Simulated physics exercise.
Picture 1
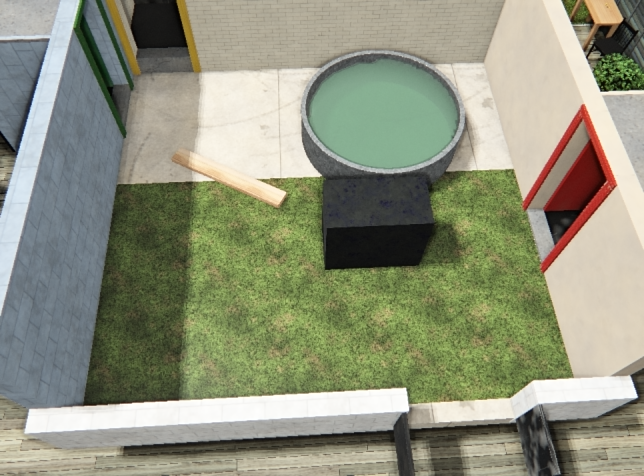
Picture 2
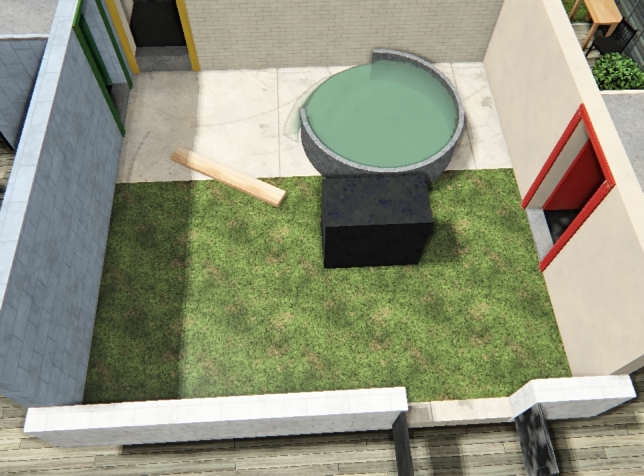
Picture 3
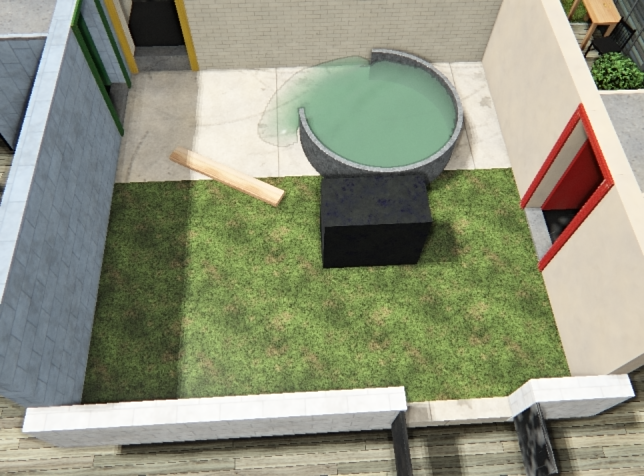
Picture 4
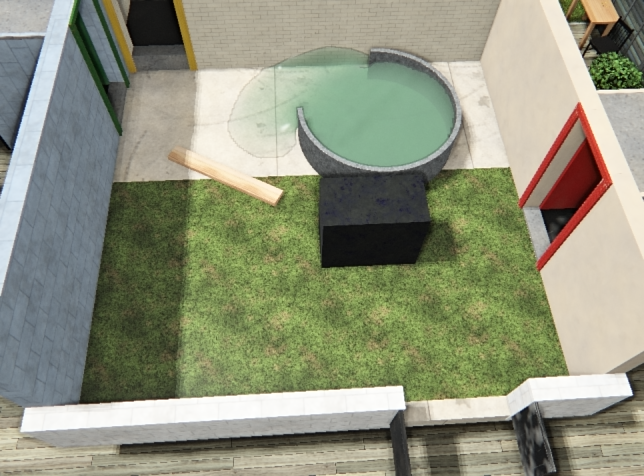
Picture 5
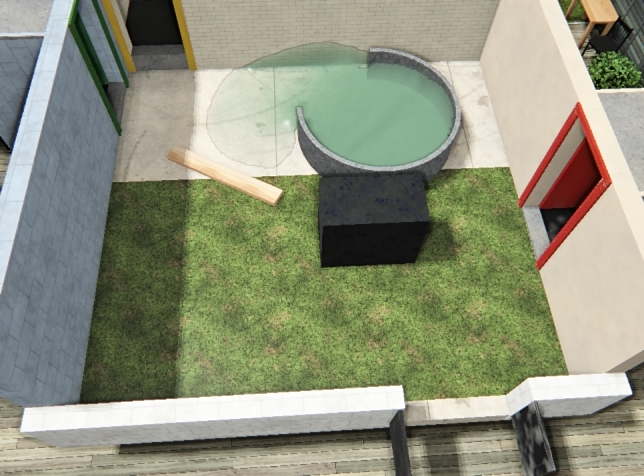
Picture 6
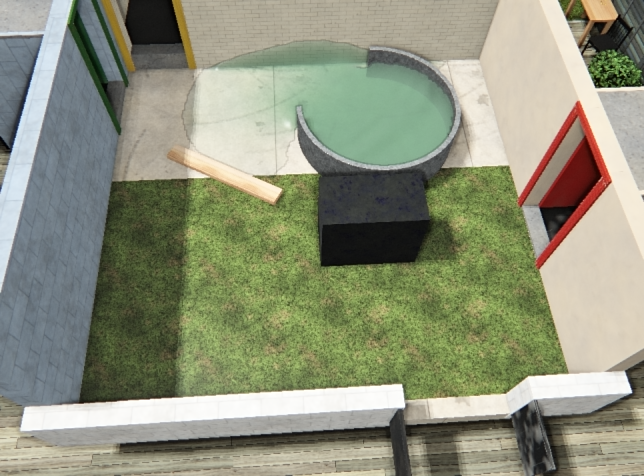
Greenish water stands still in a round grey pool at the back of a walled garden seen from high above, then pours through a gap in the pool's left side and spreads leftward in a thin, clear sheet over pale paving. A black block sits before the pool on green grass, with a wooden plank to the left, a blue-grey wall and a red-framed doorway at right. The plank and block stay put, and the view barely shifts.
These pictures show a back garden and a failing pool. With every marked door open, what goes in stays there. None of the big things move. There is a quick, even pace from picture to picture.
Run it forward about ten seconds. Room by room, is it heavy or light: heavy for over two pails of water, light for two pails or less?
Result: The red door will keep to two buckets. The green door will go over two buckets. The yellow door will keep to two buckets.
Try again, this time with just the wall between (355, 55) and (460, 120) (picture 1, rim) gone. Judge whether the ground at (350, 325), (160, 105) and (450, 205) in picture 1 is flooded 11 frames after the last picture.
Untouched, soaked, soaked.
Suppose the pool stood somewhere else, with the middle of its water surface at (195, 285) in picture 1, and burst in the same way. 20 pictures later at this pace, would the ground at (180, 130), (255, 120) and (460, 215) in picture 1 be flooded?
The three spots read swamped, swamped, left dry.
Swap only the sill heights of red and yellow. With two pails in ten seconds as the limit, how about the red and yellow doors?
After the swap, the red door falls short and the yellow door overshoots.
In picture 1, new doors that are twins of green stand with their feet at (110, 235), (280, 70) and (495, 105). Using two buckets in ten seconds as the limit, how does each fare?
Outcome by door - within the limit, past the limit, within the limit.
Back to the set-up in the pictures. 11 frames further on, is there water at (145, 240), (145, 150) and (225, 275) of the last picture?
First spot not wet, second inundated, third not wet.
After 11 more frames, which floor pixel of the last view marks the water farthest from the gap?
My best guess is about (112, 191).
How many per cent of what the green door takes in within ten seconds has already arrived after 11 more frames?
Roughly 30 per cent.
A moment on, water covers 20 % of the floor; the red door not reached, the green door wet at the sill, nothing in, the yellow door wet at the sill, nothing in.
Next, water covers 25 % of the floor; the red door not reached, the green door over two buckets in, the yellow door wet at the sill, nothing in.
Then, water covers 45 % of the floor; the red door not reached, the green door far over two buckets in, the yellow door under two buckets in.
Later, water covers 80 % of the floor; the red door wet at the sill, nothing in, the green door far over two buckets in, the yellow door under two buckets in.
In the end, water covers 95 % of the floor; the red door wet at the sill, nothing in, the green door far over two buckets in, the yellow door under two buckets in.
